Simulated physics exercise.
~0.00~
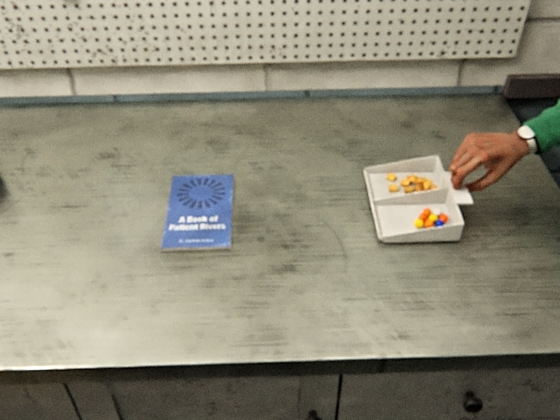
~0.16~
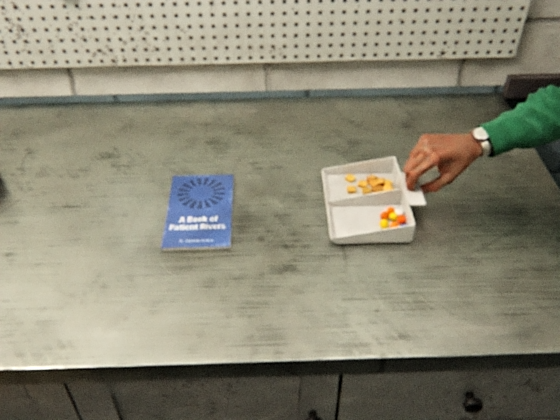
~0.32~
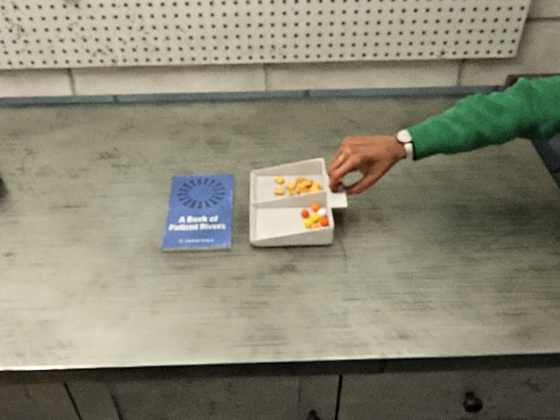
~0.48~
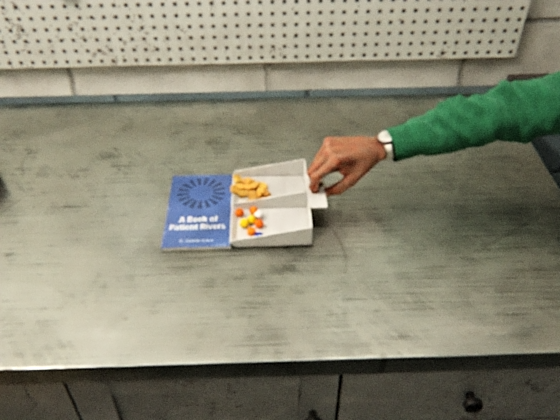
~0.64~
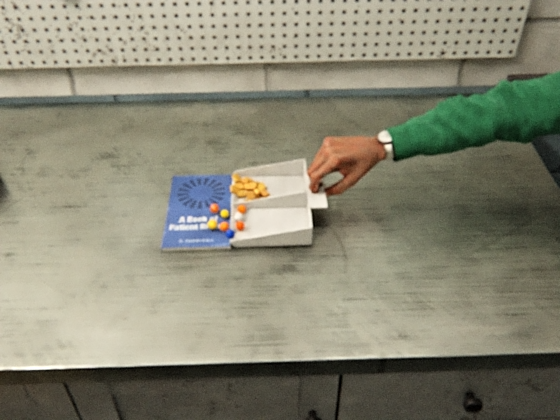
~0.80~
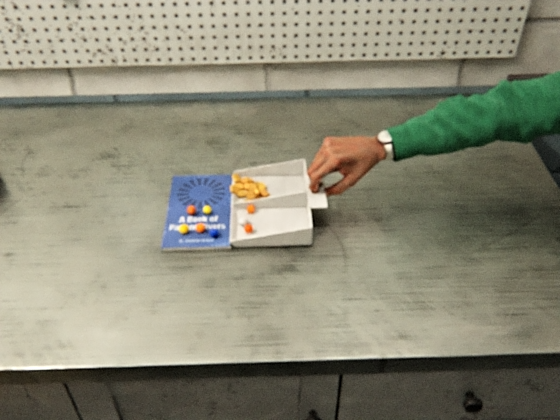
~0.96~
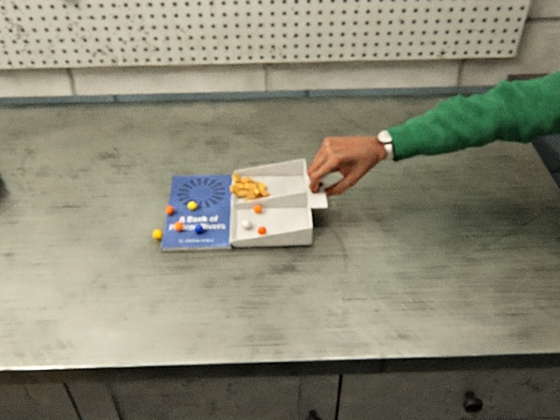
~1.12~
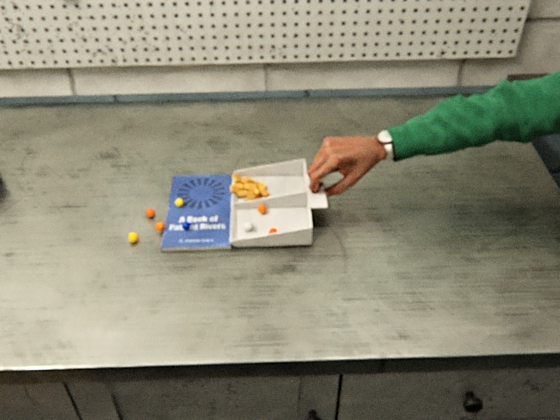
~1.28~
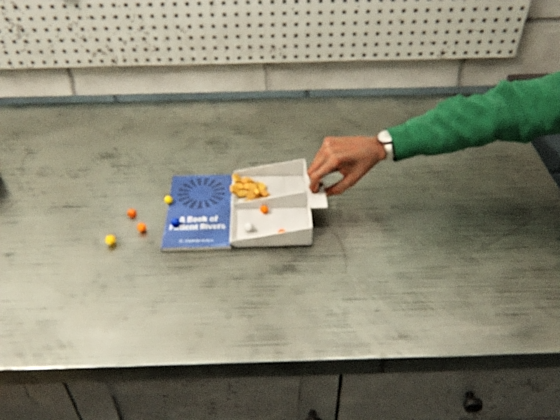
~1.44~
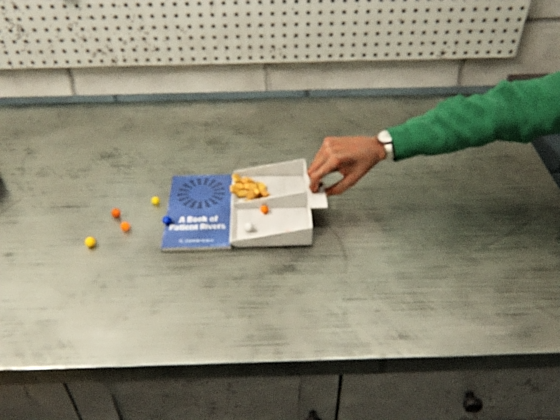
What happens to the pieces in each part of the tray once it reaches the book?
Several of the colorful balls in the near part roll out over the book, and some reach the counter beyond it. The yellowish pieces in the far part slide towards the book but stay inside the tray.
On a counter, a hand slides a tray left into a book, spilling some colorful balls.
